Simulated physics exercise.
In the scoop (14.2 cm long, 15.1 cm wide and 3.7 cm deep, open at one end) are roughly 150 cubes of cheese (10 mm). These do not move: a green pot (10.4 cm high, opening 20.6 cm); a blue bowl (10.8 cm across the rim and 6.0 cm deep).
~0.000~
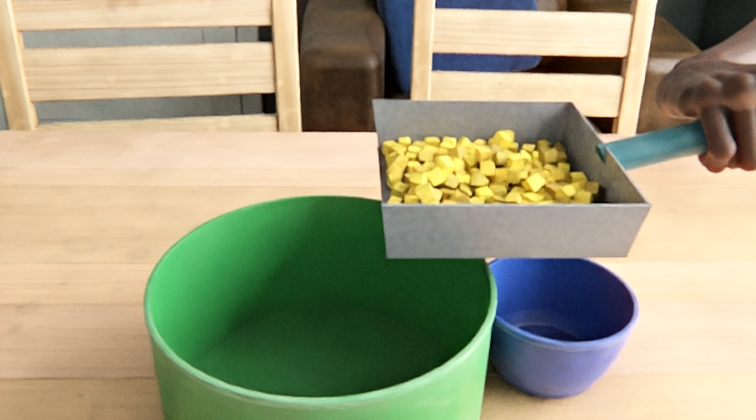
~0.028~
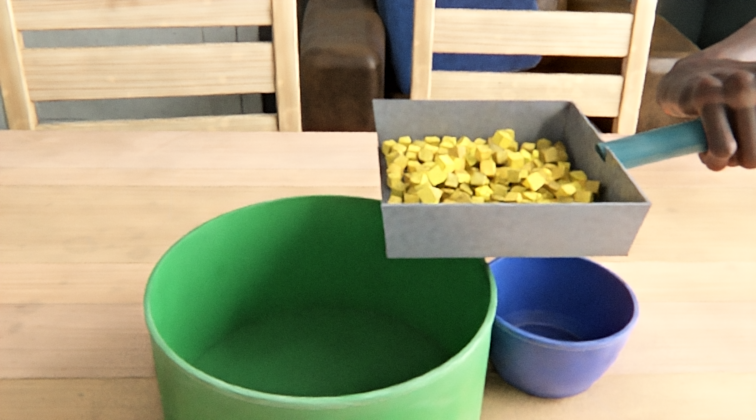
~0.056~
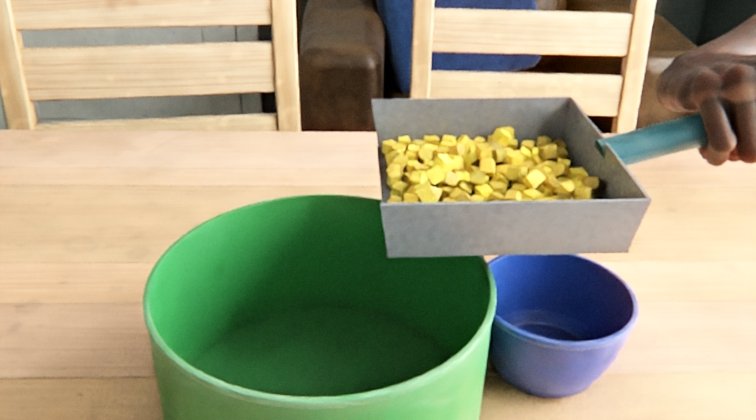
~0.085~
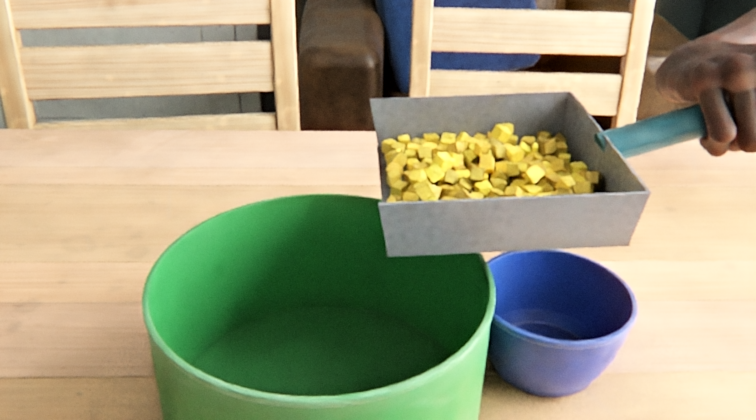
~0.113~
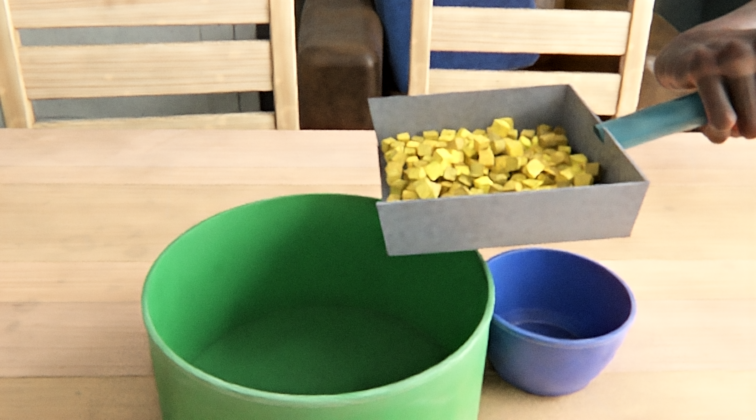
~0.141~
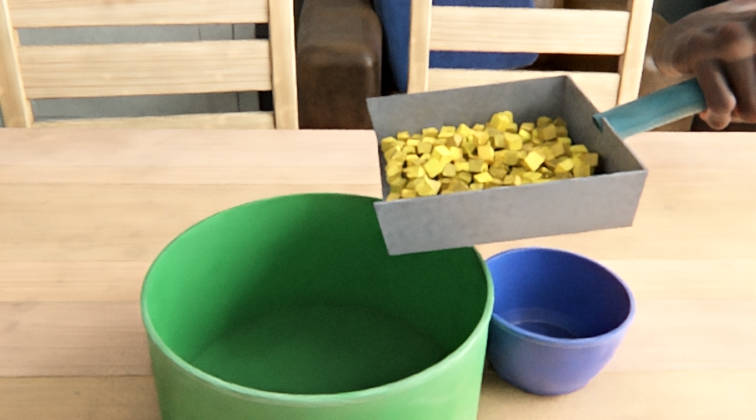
At a wooden table, a hand held a gray scoop of small yellow cubes above a green pot and a blue bowl, then raised the handle side slightly, tilting the scoop a little to the left.
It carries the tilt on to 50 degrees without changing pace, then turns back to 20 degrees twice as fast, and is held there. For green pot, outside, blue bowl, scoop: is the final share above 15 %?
Green pot over, outside over, blue bowl under, scoop under.
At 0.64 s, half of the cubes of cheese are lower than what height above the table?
Roughly 10 cm.
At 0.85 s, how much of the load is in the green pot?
Some 70 per cent.
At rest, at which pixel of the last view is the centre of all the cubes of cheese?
At about (287, 335).
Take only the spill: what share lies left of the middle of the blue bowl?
About 100 per cent.
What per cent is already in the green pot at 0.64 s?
Some 55 per cent.
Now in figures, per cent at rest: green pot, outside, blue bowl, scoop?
Green pot 70; outside 30; blue bowl 0; scoop 0.
After 0.41 s, tilt 34 degrees; scoop 100 %; middle of all pieces near (476, 129).
After 0.64 s, tilt 50 degrees; green pot 55 %, outside 5 %, scoop 25 %, in the air 10 %; middle of all pieces near (368, 230).
Then, at 0.85 s, tilt 22 degrees; green pot 70 %, outside 30 %; middle of all pieces near (297, 325).
Then, at 1.05 s, tilt 20 degrees; green pot 70 %, outside 30 %; middle of all pieces near (292, 329).
By 1.9 s all is still; green pot 70 %, outside 30 %, blue bowl 0 %, scoop 0 %.
